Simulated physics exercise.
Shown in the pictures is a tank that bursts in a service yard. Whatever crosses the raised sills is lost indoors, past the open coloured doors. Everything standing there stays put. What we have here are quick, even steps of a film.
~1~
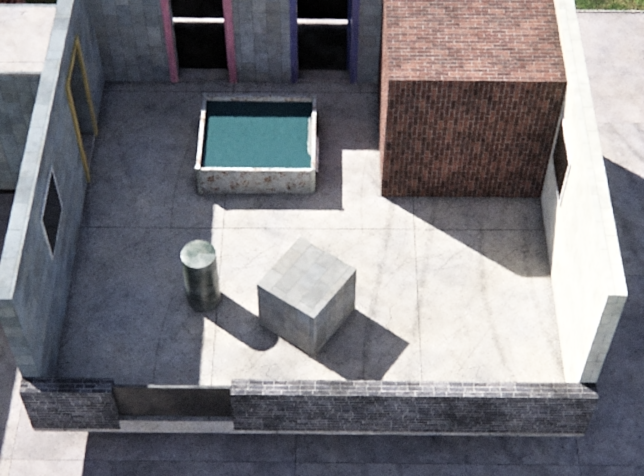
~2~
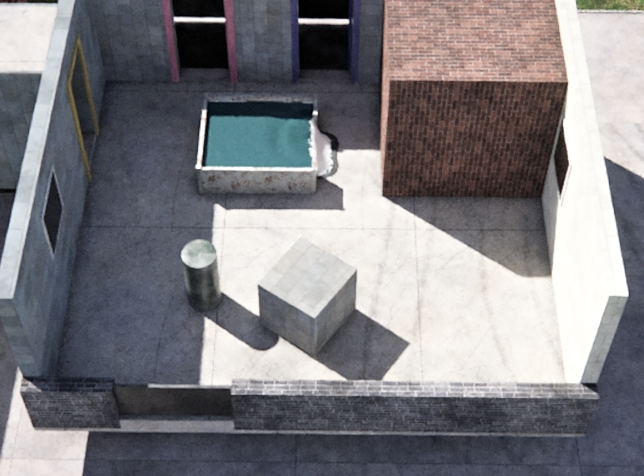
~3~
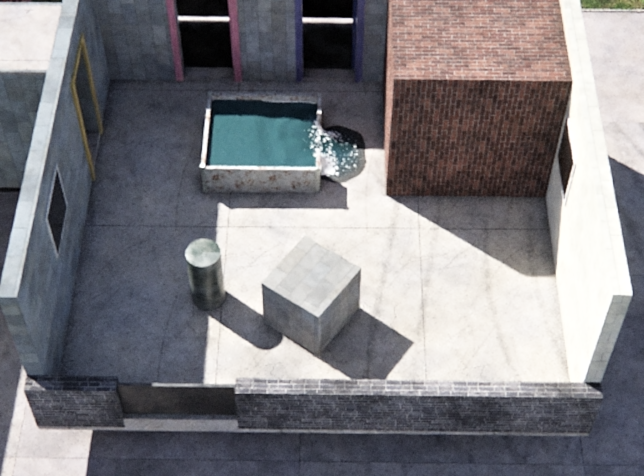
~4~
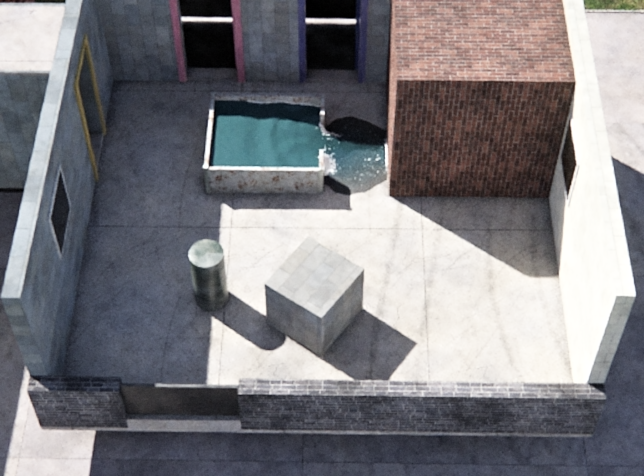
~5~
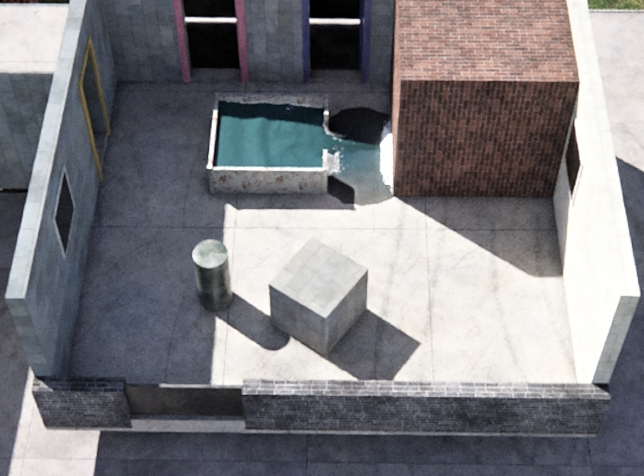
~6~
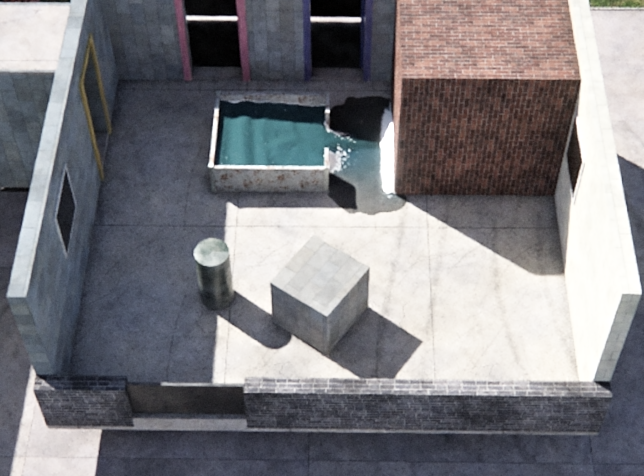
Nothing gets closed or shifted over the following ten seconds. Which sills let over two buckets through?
At the end, the yellow door will keep to two buckets; the blue door will go over two buckets; the pink door will keep to two buckets.
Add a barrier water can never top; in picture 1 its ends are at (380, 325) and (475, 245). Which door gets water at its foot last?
The door marked yellow comes last.
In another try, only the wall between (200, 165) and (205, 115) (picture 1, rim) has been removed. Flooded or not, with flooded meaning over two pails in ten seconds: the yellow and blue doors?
Yellow tops the threshold and blue remains within limit.
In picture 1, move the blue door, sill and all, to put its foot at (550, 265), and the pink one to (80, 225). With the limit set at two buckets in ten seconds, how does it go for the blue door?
Outcome for the blue door: Not exceeded.
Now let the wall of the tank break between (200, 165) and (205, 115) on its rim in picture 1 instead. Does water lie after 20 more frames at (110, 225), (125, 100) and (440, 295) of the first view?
First soaked through, second soaked through, third kept bare.
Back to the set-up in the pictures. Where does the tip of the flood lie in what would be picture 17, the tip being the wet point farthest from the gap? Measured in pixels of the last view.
My guess would be about (432, 330).
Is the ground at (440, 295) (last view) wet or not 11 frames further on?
Lab note - point status: Swamped.
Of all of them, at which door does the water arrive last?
The door marked yellow.
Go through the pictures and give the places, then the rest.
The tank at (258, 135) is whole and still, in the first picture.
The front is at (327, 136), out from the gap at (313, 148), in the second picture.
The front is at (360, 165), out from the gap at (317, 148), in the third picture.
Water pours out at (320, 149) and has run to (385, 136), in the fourth picture.
The front is at (388, 118), out from the gap at (324, 148), in the fifth picture.
Water pours out at (325, 147) and has run to (389, 103), in the sixth picture.
A moment on, water covers 10 % of the floor; the yellow door not reached, the blue door not reached, the pink door not reached.
Next, water covers 25 % of the floor; the yellow door not reached, the blue door under two buckets in, the pink door not reached.
Then, water covers 35 % of the floor; the yellow door not reached, the blue door over two buckets in, the pink door wet at the sill, nothing in.
Later, water covers 55 % of the floor; the yellow door wet at the sill, nothing in, the blue door over two buckets in, the pink door wet at the sill, nothing in.
In the end, water covers 90 % of the floor; the yellow door wet at the sill, nothing in, the blue door far over two buckets in, the pink door wet at the sill, nothing in.
